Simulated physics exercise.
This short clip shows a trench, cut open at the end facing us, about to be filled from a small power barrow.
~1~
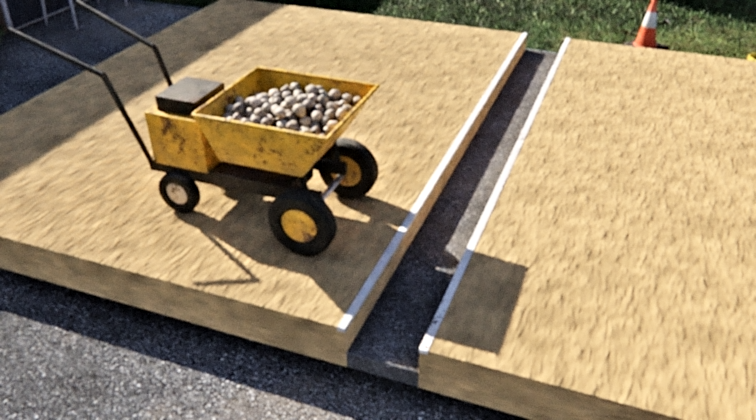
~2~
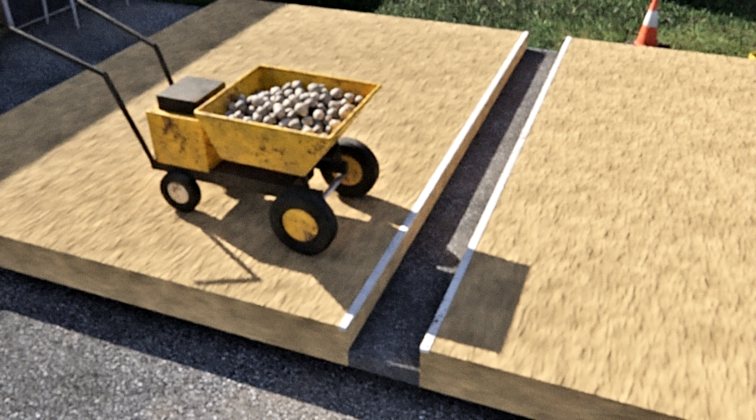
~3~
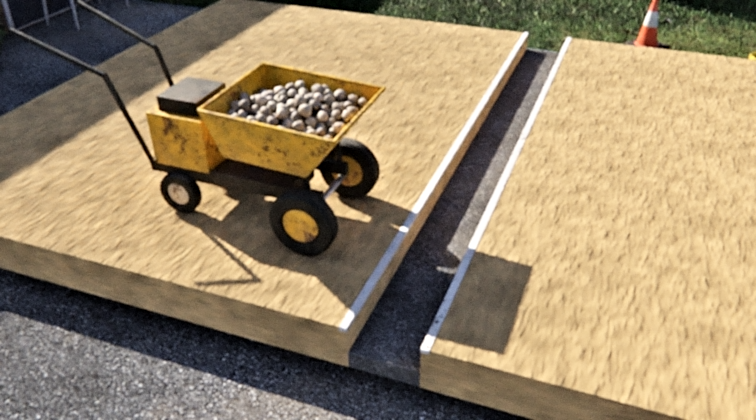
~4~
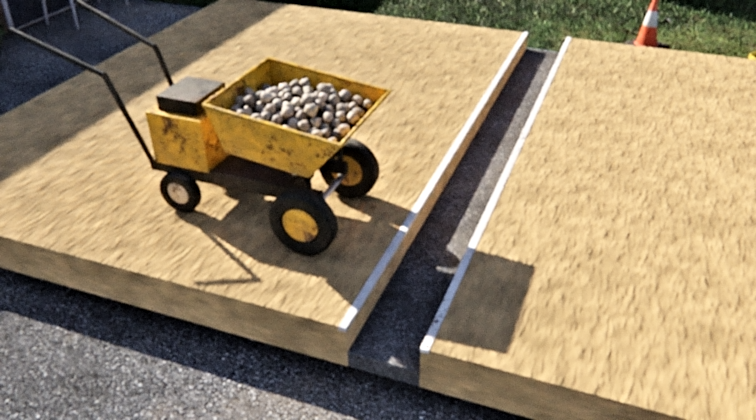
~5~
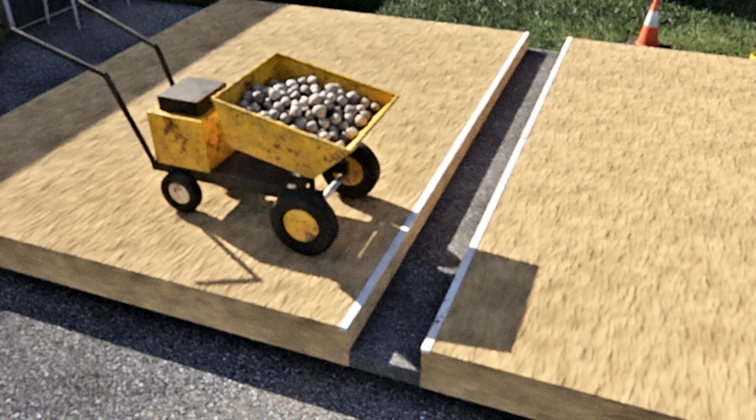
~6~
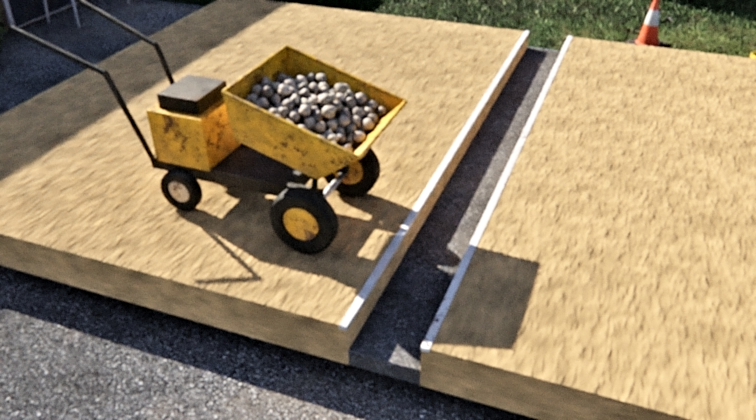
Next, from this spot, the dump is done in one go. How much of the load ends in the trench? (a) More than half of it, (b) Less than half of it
Answer: A.
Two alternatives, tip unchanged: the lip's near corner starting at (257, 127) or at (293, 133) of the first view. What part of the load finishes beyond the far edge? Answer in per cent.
About 0 % and about 0 %.
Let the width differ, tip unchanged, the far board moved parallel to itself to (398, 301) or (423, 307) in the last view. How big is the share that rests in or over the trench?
The share would be 10 % first and 60 % second.
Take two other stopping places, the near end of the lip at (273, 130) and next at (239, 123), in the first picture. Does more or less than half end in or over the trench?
From the first position beyond one half lands between the edges, from the second short of one half.
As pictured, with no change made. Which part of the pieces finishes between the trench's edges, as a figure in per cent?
Near 85 %.
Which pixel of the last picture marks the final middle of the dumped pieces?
Centre at rest, last view: Approx. (442, 255).
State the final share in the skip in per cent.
0 in a hundred, roughly.
Shortly afterwards, skip tipped steeply; the whole lot in the skip.
Next, skip tipped right over; the bulk in the skip; near a quarter in or heaped over the trench; only a few beyond it; only a few falling.
Some moments later, skip tipped right over; a little in the skip; near two thirds in or heaped over the trench; a little beyond it.
In the end, skip tipped right over; the bulk in or heaped over the trench; near a quarter beyond it.
